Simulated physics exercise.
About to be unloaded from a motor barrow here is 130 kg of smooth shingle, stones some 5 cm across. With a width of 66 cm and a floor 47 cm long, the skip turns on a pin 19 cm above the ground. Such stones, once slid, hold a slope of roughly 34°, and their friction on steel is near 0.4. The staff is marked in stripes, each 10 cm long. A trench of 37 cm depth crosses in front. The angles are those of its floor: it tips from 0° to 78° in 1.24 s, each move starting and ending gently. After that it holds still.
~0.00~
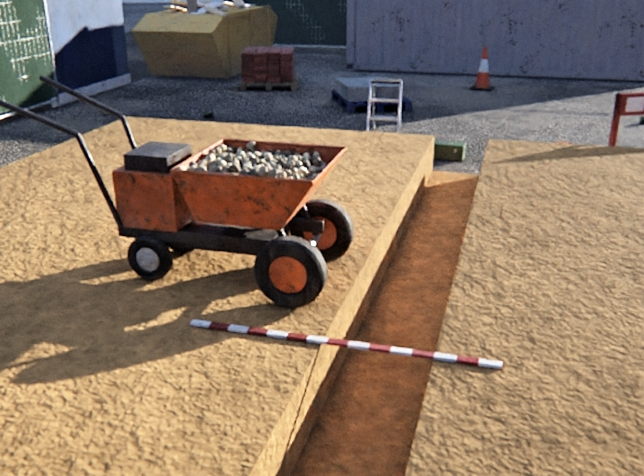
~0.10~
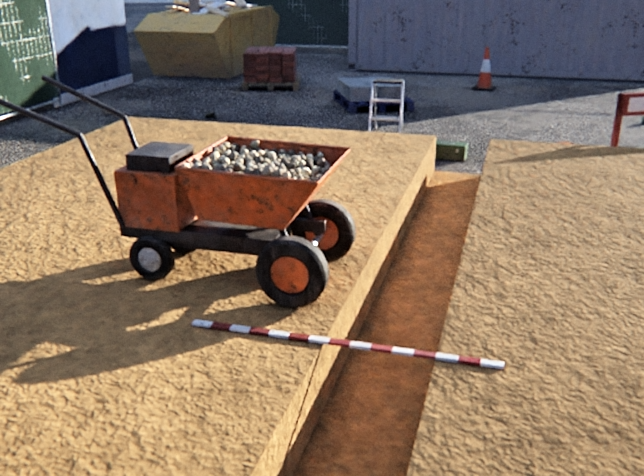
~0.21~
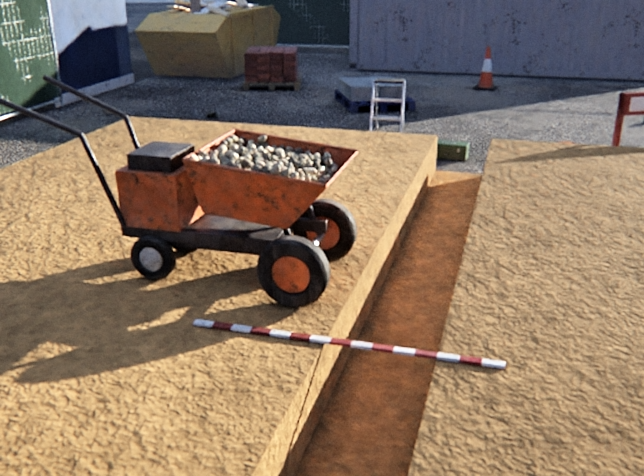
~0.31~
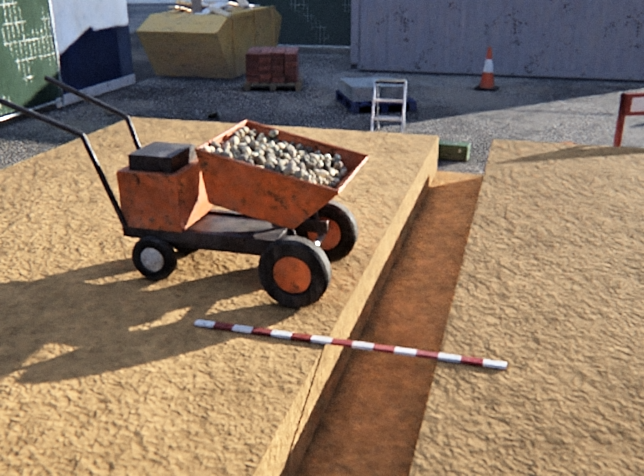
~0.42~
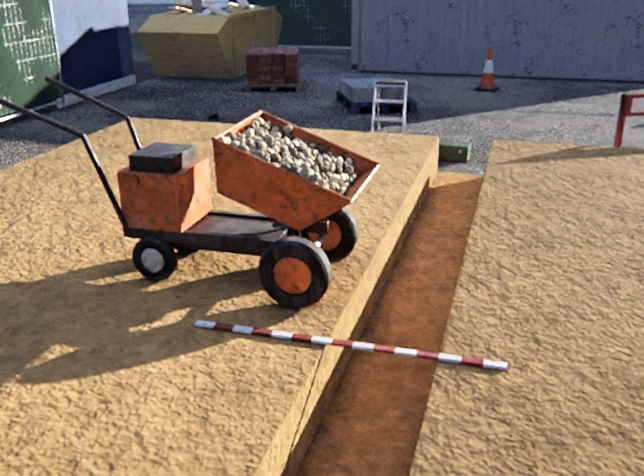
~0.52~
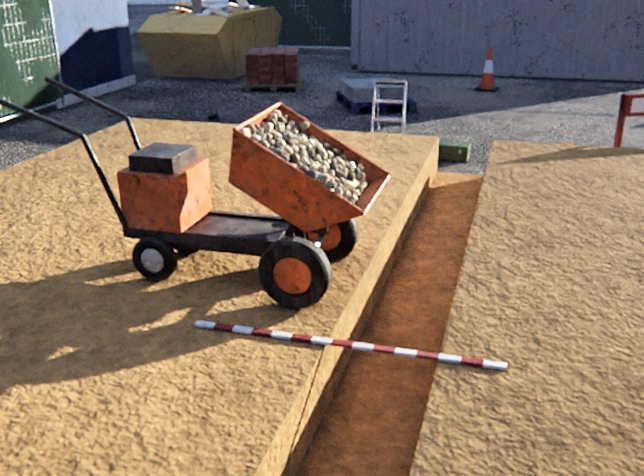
On a sandy building site, an orange motor barrow's skip of stones tilts toward the right.
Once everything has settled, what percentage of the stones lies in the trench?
I would say 74 percent.
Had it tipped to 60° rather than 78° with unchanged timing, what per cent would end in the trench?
Roughly 65 percent.
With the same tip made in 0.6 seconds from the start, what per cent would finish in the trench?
Near 55 per cent.
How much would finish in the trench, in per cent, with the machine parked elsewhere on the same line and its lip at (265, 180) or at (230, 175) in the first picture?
Near 100 then near 90 percent.
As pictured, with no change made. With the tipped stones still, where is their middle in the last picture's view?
(430, 346).
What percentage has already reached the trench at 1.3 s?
About 45 per cent by then.
After 0.9 s the floor is at 66°; 98 % in the skip, 2 % in the trench; the foremost stones are at (423, 274).
After 1.3 s the floor is at 78°; 35 % in the skip, 45 % in the trench, 20 % past the trench; the foremost stones are at (532, 305).
After 1.7 s the floor is at 78°; 8 % in the skip, 66 % in the trench, 26 % past the trench; the foremost stones are at (633, 321).
After 3.6 s the floor is at 78°; 0 % in the skip, 74 % in the trench, 26 % past the trench; the foremost stones are past the picture's edge.
